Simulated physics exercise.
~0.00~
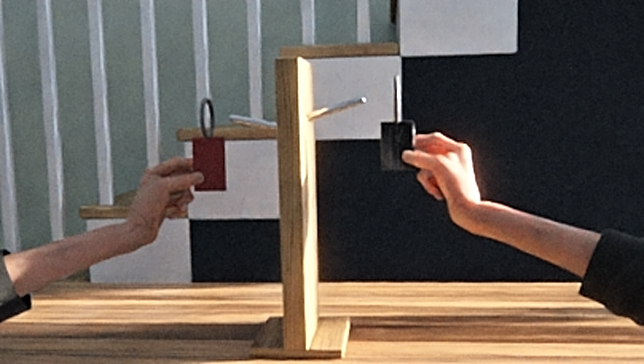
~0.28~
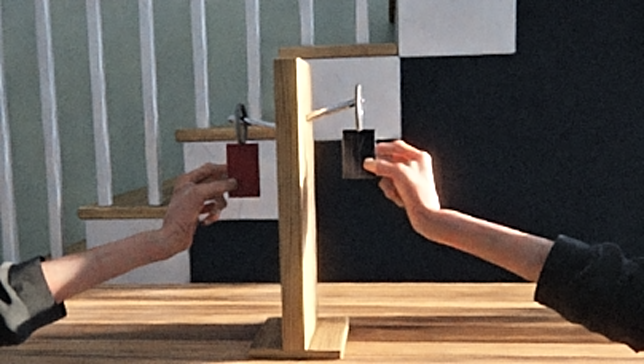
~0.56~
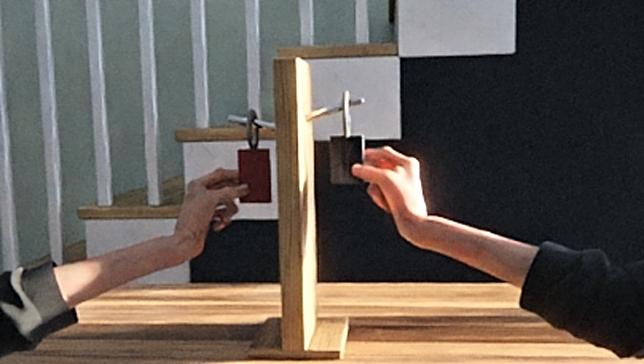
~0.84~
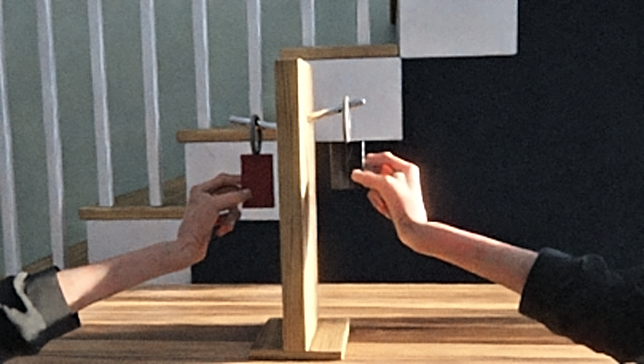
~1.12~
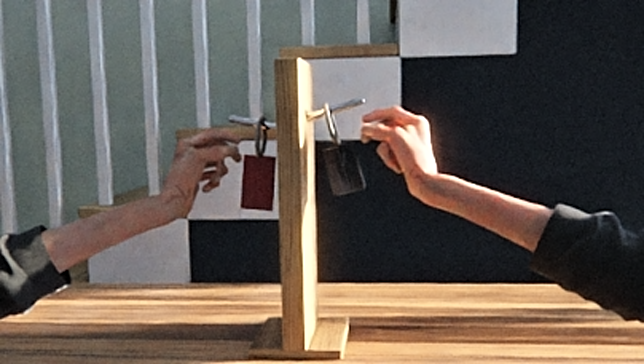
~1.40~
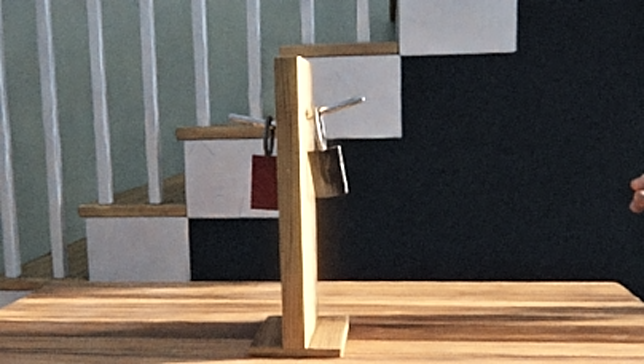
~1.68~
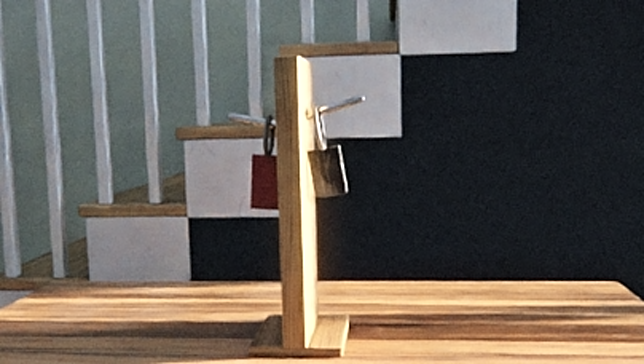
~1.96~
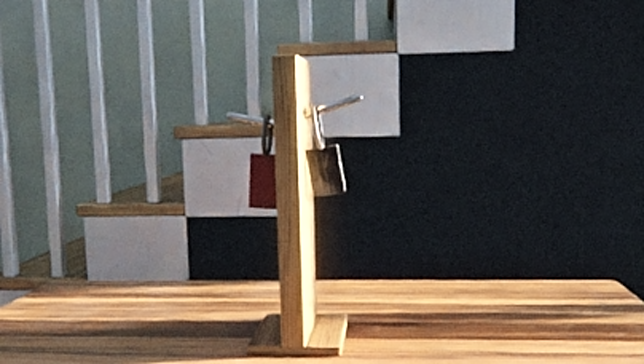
Two hands brought a red tag and a black tag, each with a ring, in from either side of a wooden stand and hooked them over its pegs, then let go and drew away, leaving both tags hanging there.
